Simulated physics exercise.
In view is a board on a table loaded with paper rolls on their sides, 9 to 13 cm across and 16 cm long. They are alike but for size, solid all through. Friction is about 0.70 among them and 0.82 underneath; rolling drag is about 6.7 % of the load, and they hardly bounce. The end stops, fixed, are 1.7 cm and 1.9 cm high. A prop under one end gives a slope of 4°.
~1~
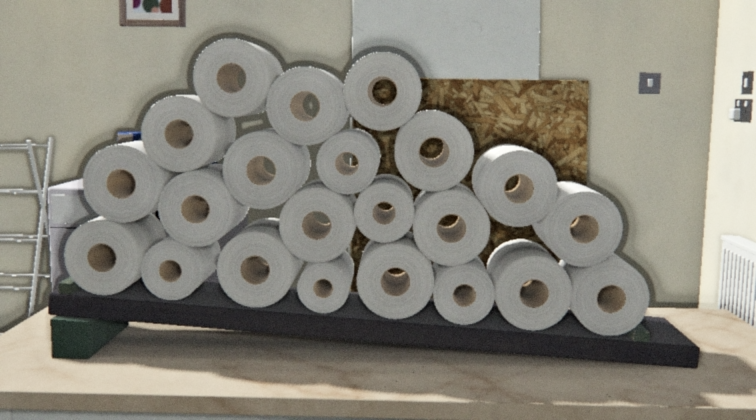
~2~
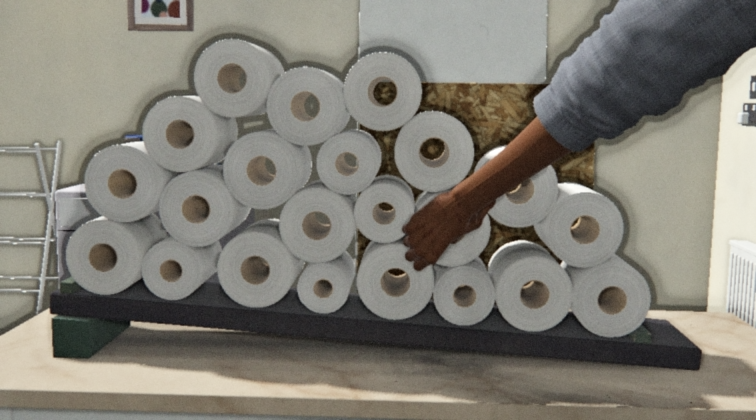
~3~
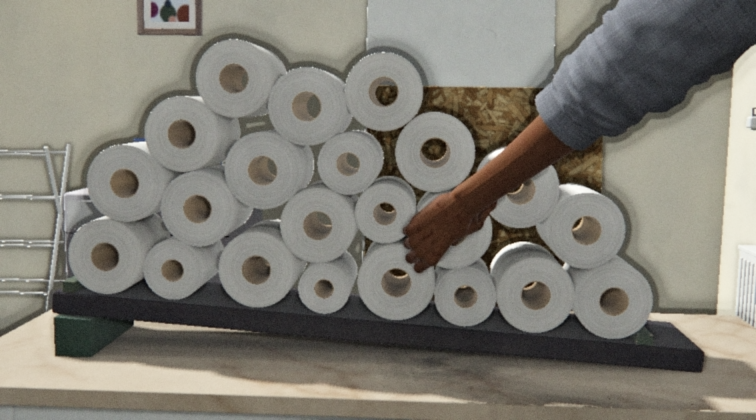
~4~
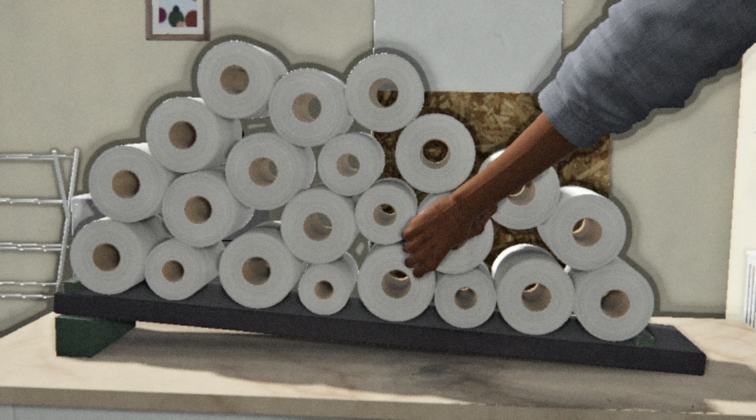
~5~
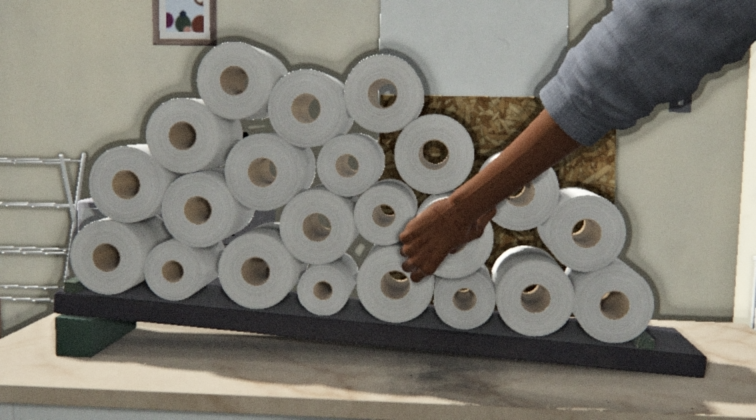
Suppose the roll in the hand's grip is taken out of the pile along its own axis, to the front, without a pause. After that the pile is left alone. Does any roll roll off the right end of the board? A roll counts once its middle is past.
Yes: 1 rolls off the right end of the board.
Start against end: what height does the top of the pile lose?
Some 2 cm lower.
Another 0.35 s on from the last picture, 0 now displaced over 4 cm; not one off the ends of the board; the one last seen at (614, 305) in place.
Another 0.55 s on from the last picture, 3 now displaced over 4 cm; not one off the ends of the board; the one last seen at (614, 305) 1.7 cm right and 0.9 cm up.
Another 1.03 s on from the last picture, 6 now displaced over 4 cm; not one off the ends of the board; the one last seen at (614, 305) 6 cm right and 1.1 cm up.
Another 1.68 s on from the last picture, 9 now displaced over 4 cm; 1 off the right end of the board; the one last seen at (614, 305) 26 cm right and 5 cm down.
All still, 2.4 s past the final picture, 9 moved over 4 cm; 1 off the right end of the board; the one last seen at (614, 305) 33 cm right and 5 cm down; top of the pile 50 cm high, from 52 cm.
